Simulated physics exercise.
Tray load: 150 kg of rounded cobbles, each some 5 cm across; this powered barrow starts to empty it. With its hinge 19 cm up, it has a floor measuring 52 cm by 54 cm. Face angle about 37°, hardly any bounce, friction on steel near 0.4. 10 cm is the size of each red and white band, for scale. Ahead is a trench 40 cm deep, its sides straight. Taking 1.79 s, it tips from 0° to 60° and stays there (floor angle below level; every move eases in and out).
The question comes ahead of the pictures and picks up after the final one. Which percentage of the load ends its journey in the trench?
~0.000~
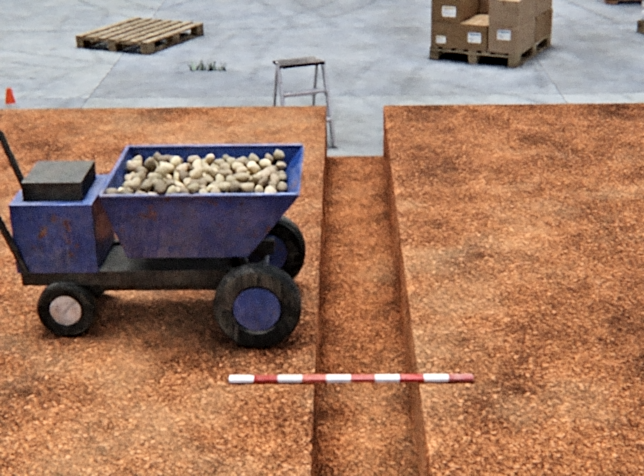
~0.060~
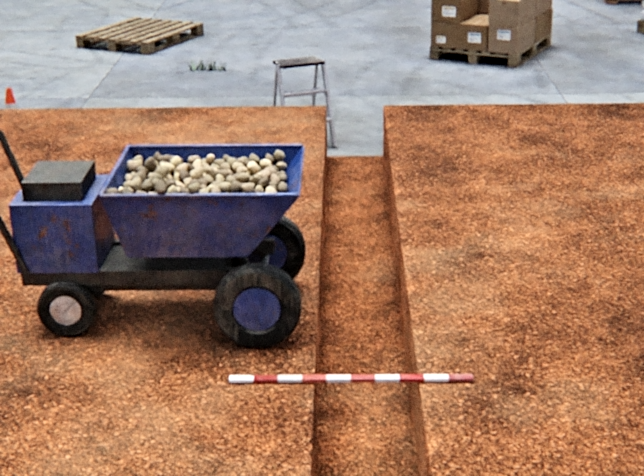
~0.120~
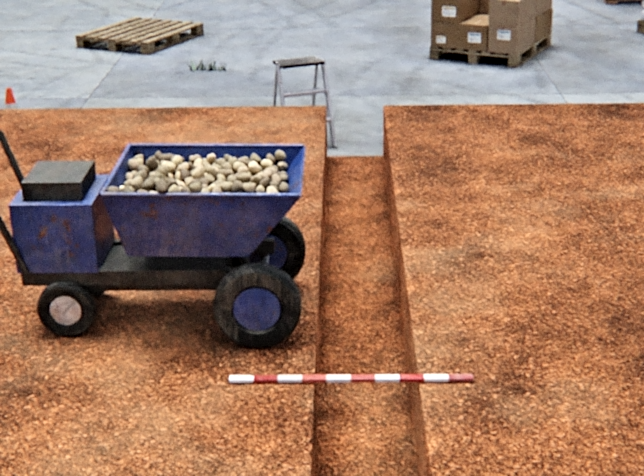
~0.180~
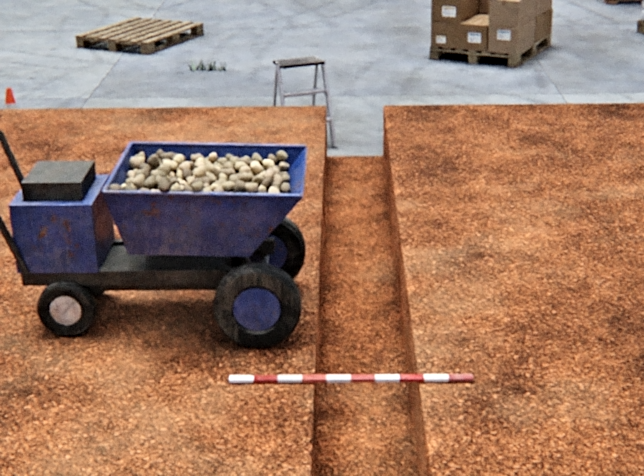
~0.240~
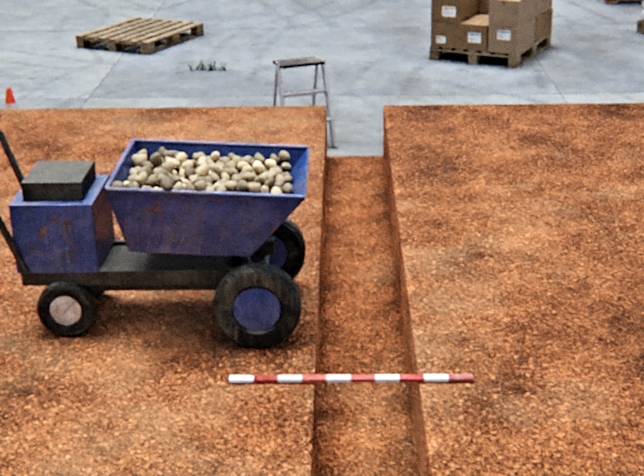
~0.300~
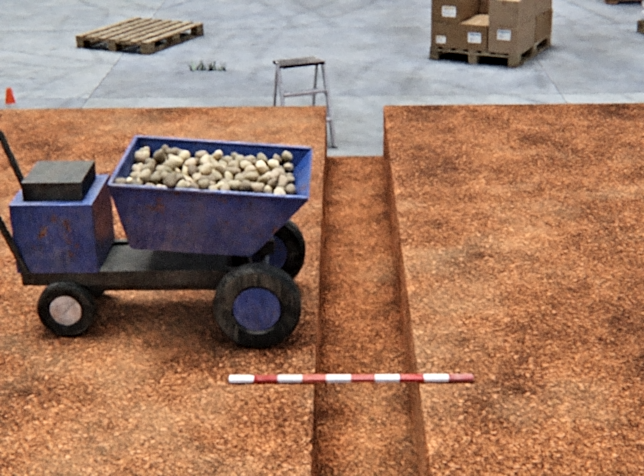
Roughly 46 per cent.
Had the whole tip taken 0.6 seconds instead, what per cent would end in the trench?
I'd put it at some 25 in a hundred.
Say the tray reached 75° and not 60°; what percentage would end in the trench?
In that case around 50 percent.
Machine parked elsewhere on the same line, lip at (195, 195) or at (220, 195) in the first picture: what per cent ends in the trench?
First some 65, then 75 per cent.
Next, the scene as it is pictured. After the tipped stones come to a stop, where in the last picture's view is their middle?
The resting stones are centred at roughly (400, 371).
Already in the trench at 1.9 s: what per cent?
Some 10 per cent.
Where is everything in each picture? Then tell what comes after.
In the first frame, lip at (298, 195), floor tilted 0°, highest stones at (187, 168).
In the second frame, lip at (299, 195), floor tilted 0°, highest stones at (178, 168); the stones move at 0.1 m/s on average.
In the third frame, the tray is at 1°, its lip at (300, 196); the top of the load is at (180, 167); the stones move at 0.1 m/s on average.
In the fourth frame, lip at (302, 197), floor tilted 2°, highest stones at (175, 166); the stones move at 0.2 m/s on average.
In the fifth frame, the tray is at 3°, its lip at (305, 198); the top of the load is at (169, 164); the stones move at 0.2 m/s on average.
In the sixth frame, lip at (308, 199), floor tilted 4°, highest stones at (172, 161); the stones move at 0.2 m/s on average.
After 1.3 s the floor is at 51°; 100 % in the tray; the foremost stones are at (376, 241).
After 1.9 s the floor is at 60°; 80 % in the tray, 9 % in the trench, 10 % past the trench; the foremost stones are at (464, 314).
After 2.2 s the floor is at 60°; 59 % in the tray, 15 % in the trench, 26 % past the trench; the foremost stones are at (527, 309).
After 4.2 s the floor is at 60°; 25 % in the tray, 46 % in the trench, 29 % past the trench; the foremost stones are at (594, 297).
